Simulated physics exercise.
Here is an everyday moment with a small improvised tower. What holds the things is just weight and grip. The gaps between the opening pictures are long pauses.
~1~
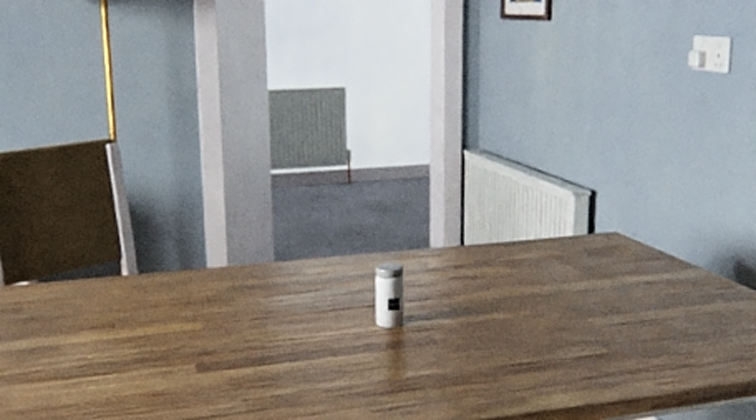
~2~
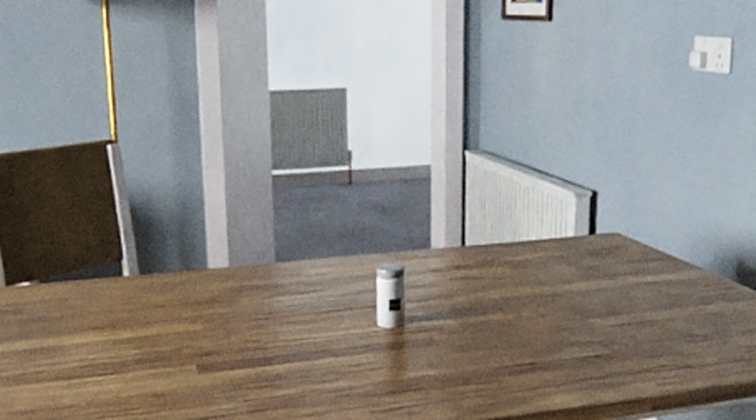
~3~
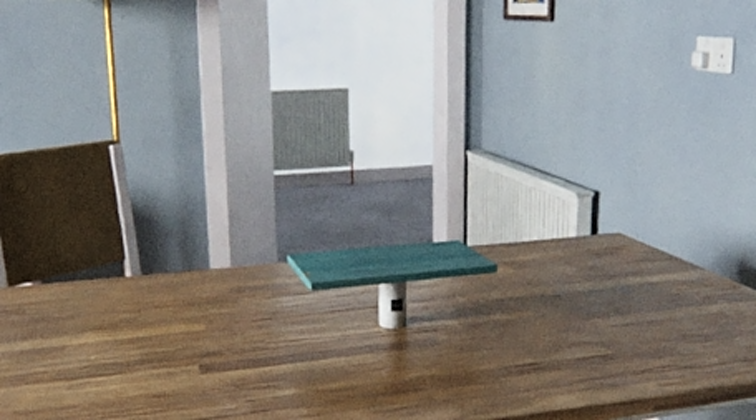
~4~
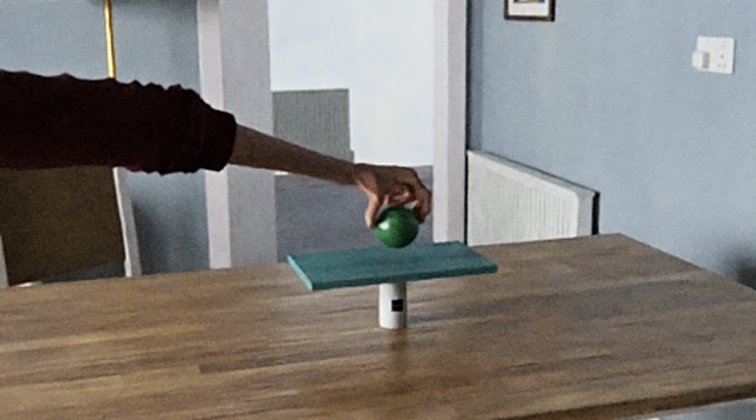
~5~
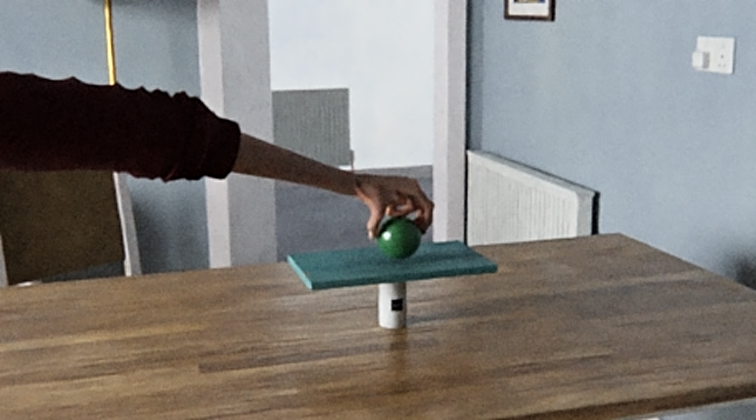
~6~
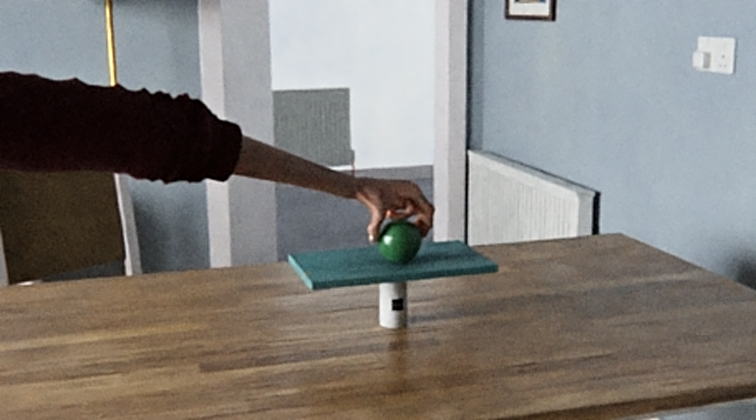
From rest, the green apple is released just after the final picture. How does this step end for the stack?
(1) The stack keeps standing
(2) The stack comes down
Option 1: The stack keeps standing.
Then, 0.10 s past the last view, things are still on the move.
Then, 0.40 s past the last view, nothing moves.
Then, 0.60 s past the last view, green apple resting near (400, 241).
Finally, all 3 still in place. Final places as the last picture's camera would see them, green apple near (400, 241). The stack holds.
